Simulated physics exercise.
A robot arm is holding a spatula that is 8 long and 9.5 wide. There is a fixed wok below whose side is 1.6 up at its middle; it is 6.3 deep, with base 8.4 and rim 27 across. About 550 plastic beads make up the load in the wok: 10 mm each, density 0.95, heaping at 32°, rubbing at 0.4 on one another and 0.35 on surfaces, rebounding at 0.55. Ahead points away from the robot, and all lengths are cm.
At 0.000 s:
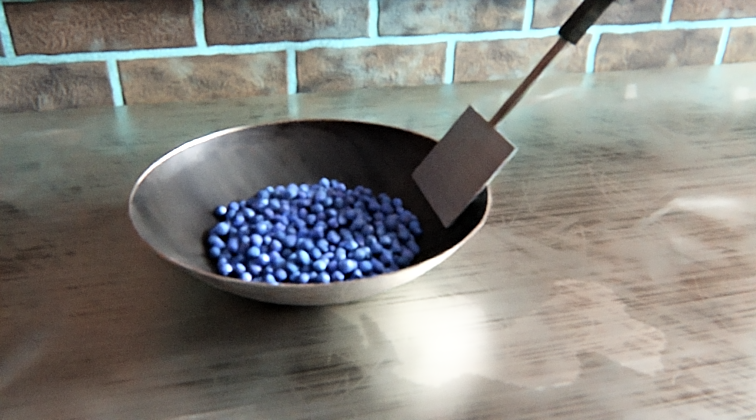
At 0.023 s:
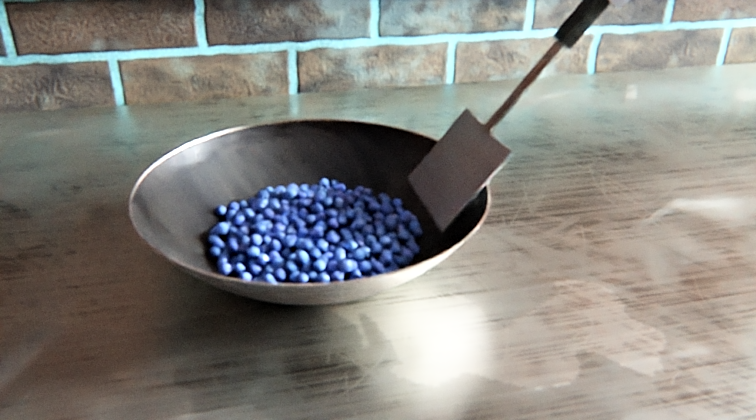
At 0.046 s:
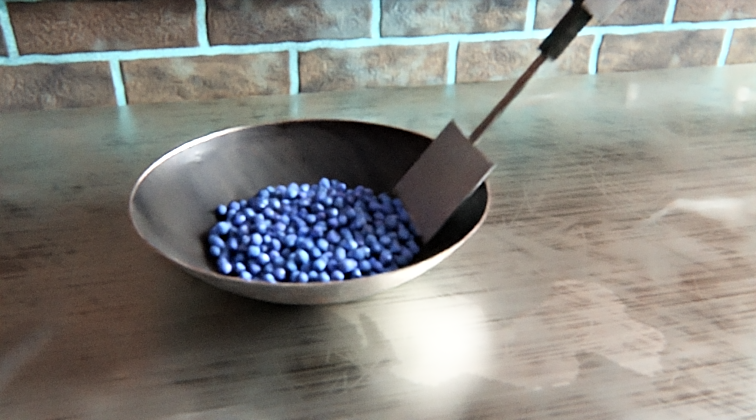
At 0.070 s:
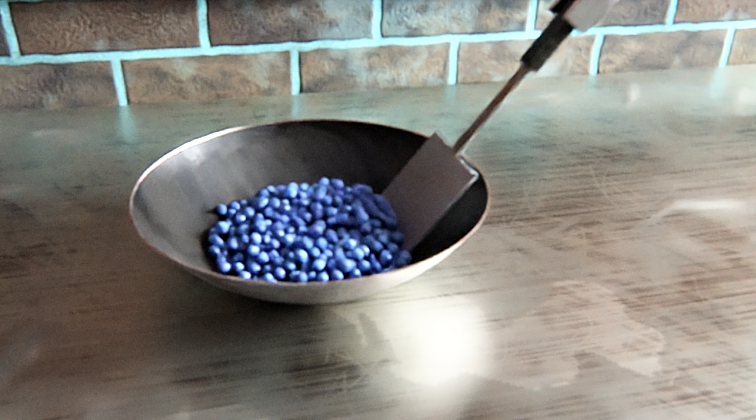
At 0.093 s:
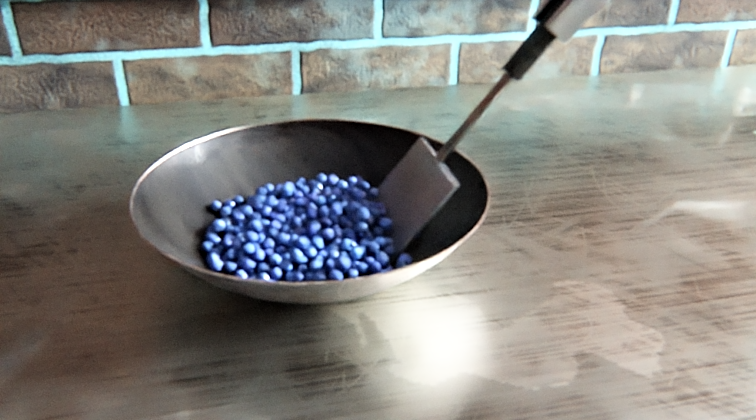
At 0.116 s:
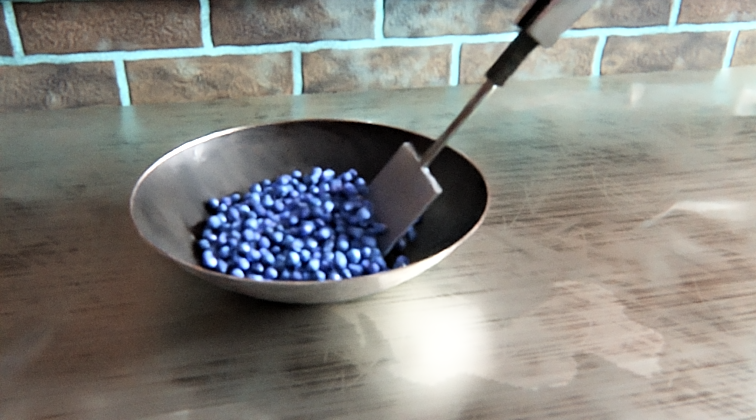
At first, a spatula with a dark handle leans over the right side of a wok holding a pile of small blue beads on a worn tabletop. It dips lower and moves left into the beads, pushing them slightly leftward and heaping them a little higher, while the wok stays still.
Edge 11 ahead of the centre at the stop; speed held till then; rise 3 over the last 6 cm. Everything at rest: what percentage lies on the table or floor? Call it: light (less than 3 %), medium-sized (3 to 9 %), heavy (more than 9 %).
It comes out heavy.
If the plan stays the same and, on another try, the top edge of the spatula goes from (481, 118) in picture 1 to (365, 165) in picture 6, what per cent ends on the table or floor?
I'd put it at roughly 50 per cent.
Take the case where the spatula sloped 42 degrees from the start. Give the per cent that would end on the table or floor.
My guess is close to 35 per cent.
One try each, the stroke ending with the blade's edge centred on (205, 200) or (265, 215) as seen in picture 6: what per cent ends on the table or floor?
Around 15 per cent for the first try and 0 per cent for the second.
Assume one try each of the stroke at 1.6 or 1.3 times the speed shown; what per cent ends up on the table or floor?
Some 45 per cent, then some 40 per cent, on the table or floor.
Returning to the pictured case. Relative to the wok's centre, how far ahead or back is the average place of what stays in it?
Forward offset: Roughly 3.0 cm.
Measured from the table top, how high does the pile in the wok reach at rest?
Roughly 5.0 cm.
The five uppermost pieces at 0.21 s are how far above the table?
Around 5 cm above the table.
After 0.21 s, sloping 51°, highest piece 5 above the table; 551 in the wok.
After 0.30 s, sloping 51°, highest piece 8 above the table; 551 in the wok.
After 0.54 s, sloping 51°, highest piece 13 above the table; 371 in the wok, 123 on the table or floor, 57 on the blade or in flight.
After 1.59 s, sloping 51°, highest piece 5 above the table; 370 in the wok, 181 on the table or floor.
In the end, 370 in the wok, 181 on the table or floor. That is 33 % on the table or floor.
